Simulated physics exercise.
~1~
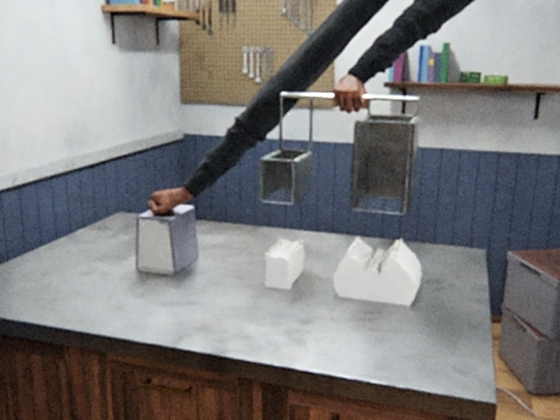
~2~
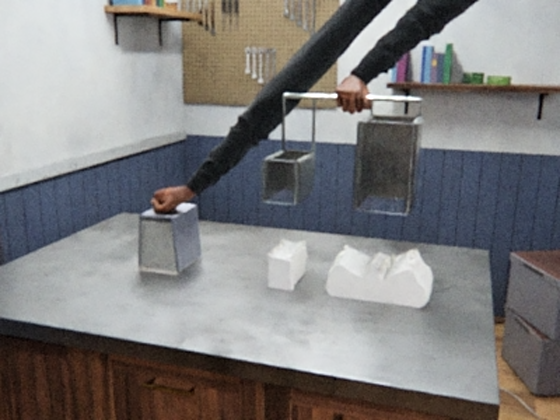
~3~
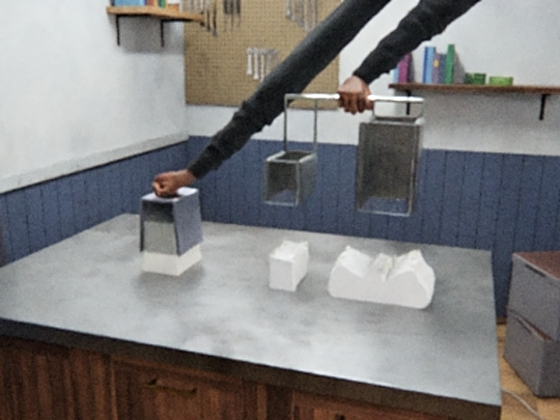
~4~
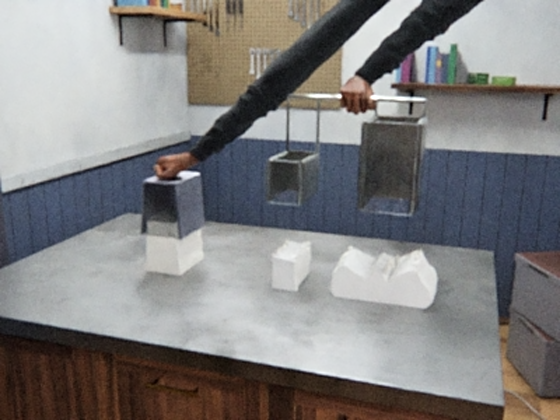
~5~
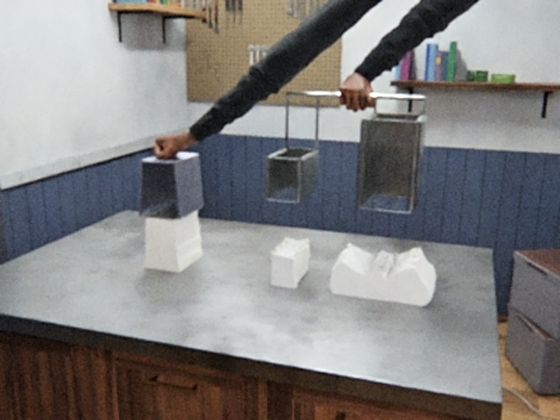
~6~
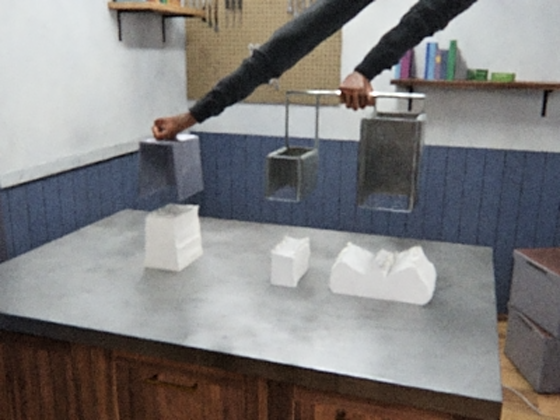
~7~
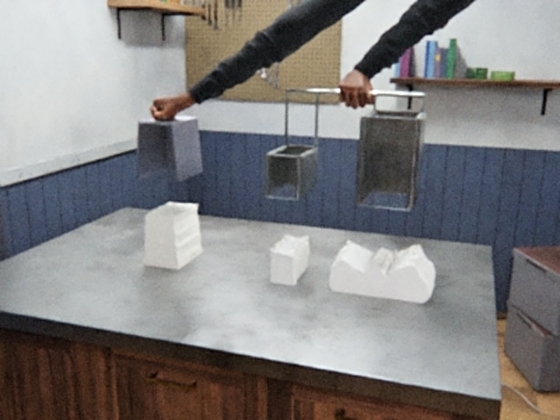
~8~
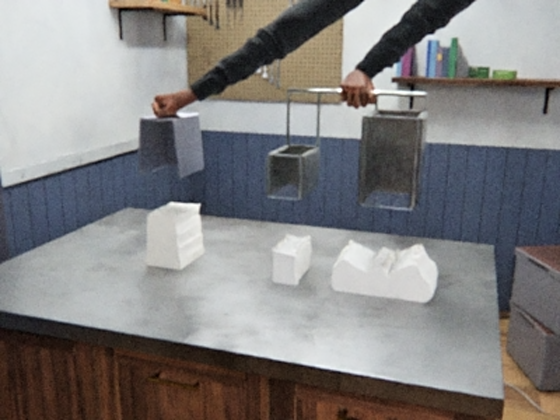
On a grey-topped table in a workshop, a hand slowly lifted a tapered tin straight up from a white block on the left, while another hand held two empty metal moulds aloft, and the tall block stayed standing beside two lower white ones.
